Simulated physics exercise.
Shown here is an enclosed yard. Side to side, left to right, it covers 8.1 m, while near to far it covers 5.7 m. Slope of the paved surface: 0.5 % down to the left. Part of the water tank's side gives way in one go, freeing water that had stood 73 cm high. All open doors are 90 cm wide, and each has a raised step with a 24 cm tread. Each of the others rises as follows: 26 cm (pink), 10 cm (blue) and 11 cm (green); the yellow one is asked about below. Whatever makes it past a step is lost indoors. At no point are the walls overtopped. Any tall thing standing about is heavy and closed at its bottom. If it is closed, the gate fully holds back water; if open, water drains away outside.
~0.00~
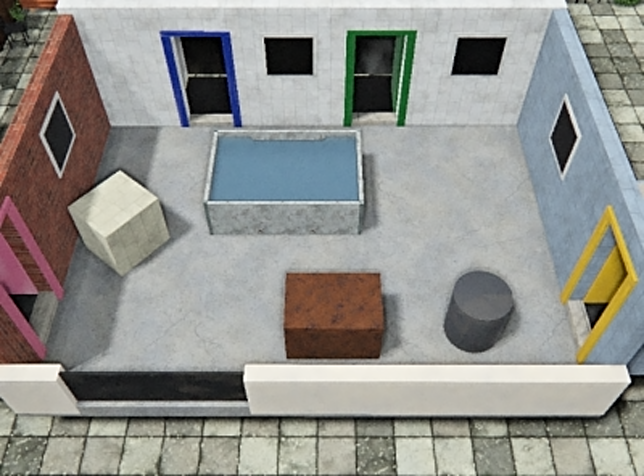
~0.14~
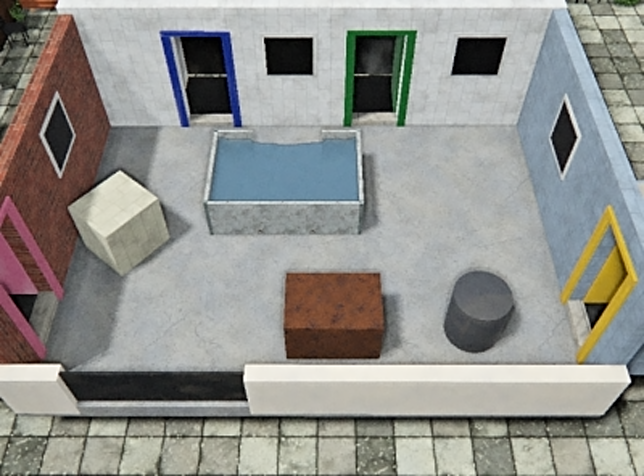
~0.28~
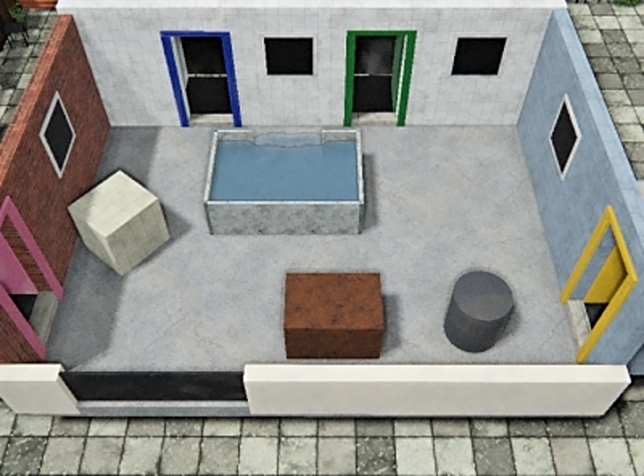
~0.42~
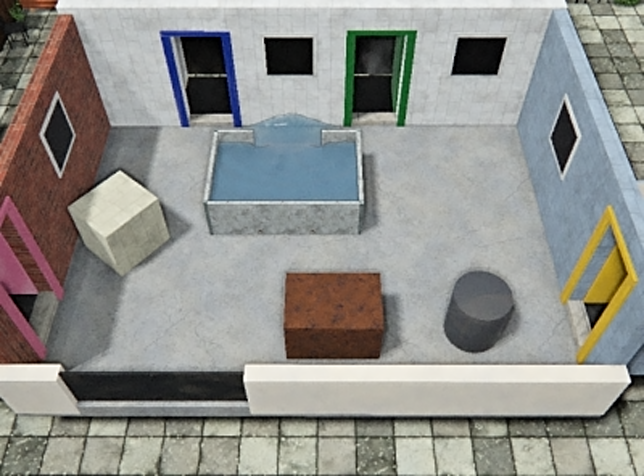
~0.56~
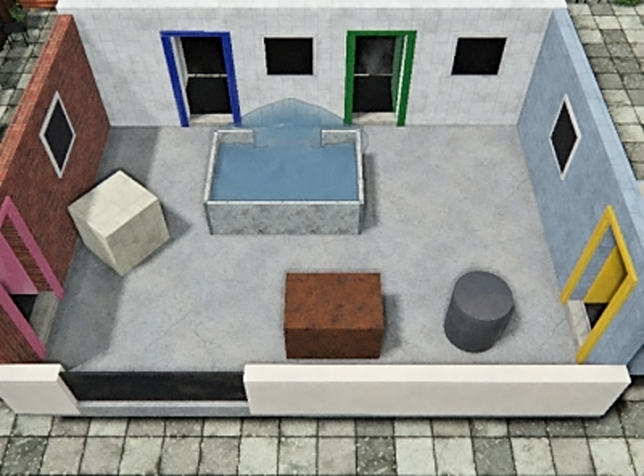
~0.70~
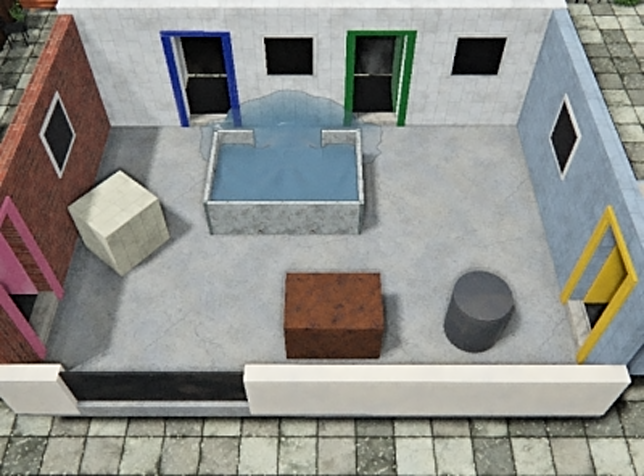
We see a walled yard with a water tank, blocks and a cylinder; part of the tank's far side gives way, and water pours out toward the back wall, spreading sideways across the floor near the blue and green doors.
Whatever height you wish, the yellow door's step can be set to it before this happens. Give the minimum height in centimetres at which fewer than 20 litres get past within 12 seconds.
7.5 cm.
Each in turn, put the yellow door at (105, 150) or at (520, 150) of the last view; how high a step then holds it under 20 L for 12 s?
Minimums: About 25 cm and 20 cm.
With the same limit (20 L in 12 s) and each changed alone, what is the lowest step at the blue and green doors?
Roughly 12.0 cm for the blue door and roughly 11.5 cm for the green door.
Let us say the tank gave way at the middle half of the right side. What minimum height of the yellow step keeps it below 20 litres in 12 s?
It should stand roughly 14.5 cm high.
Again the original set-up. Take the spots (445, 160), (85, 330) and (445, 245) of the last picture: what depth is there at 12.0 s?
Depths of roughly 5 cm, 12 cm and 6 cm, in that order.
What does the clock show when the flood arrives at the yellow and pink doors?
The front reaches yellow at 3.2 s and pink at 2.8 s.
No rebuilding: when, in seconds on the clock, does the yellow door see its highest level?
Around 7.5 s.
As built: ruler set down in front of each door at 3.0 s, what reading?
Lab note, cm: Yellow 0; pink 3; blue 13; green 13.
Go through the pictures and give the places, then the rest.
The first picture shows the water tank at (286, 168) is whole and still, 73 cm deep; the yellow door at (593, 294) is dry.
In the second picture, the gap is on the far side, the front 0.3 m out at a hidden place; the back of the water tank holds 73 cm.
In the third picture, the front is at a hidden place, 0.8 m from the gap on the far side; 1.0 m2 of floor is wet, 73 cm left at the back.
In the fourth picture, the gap is on the far side, the front 1.1 m out at (334, 127); the back of the water tank holds 67 cm.
In the fifth picture, water pours out on the far side and has run 1.3 m, to (358, 127); about 12 cm deep outside, 62 cm at the back.
In the sixth picture, the gap is on the far side, the front 1.5 m out at (204, 127); the back of the water tank holds 62 cm; 4.9 m in a straight line remain to the yellow door at (593, 294).
After 1.4 s water covers 20 % of the floor, deepest (56 cm) near (292, 129); it has not reached the yellow door.
After 3.0 s water covers 45 % of the floor, deepest (32 cm) near (282, 129); it has not reached the yellow door.
After 12.0 s water covers 100 % of the floor, deepest (15 cm) near (52, 326); 6 cm at the yellow door, 0 litres in over its 15 cm step.
At the yellow door as built, the water arrived by 3.2 s and peaked near 12 cm at 7.6 s.
Run again over the same 12 s with other heights there, 30 litres in over 6.5 cm, 9 litres over 9 cm. The limit of 20 litres is kept from about 7.5 cm up.
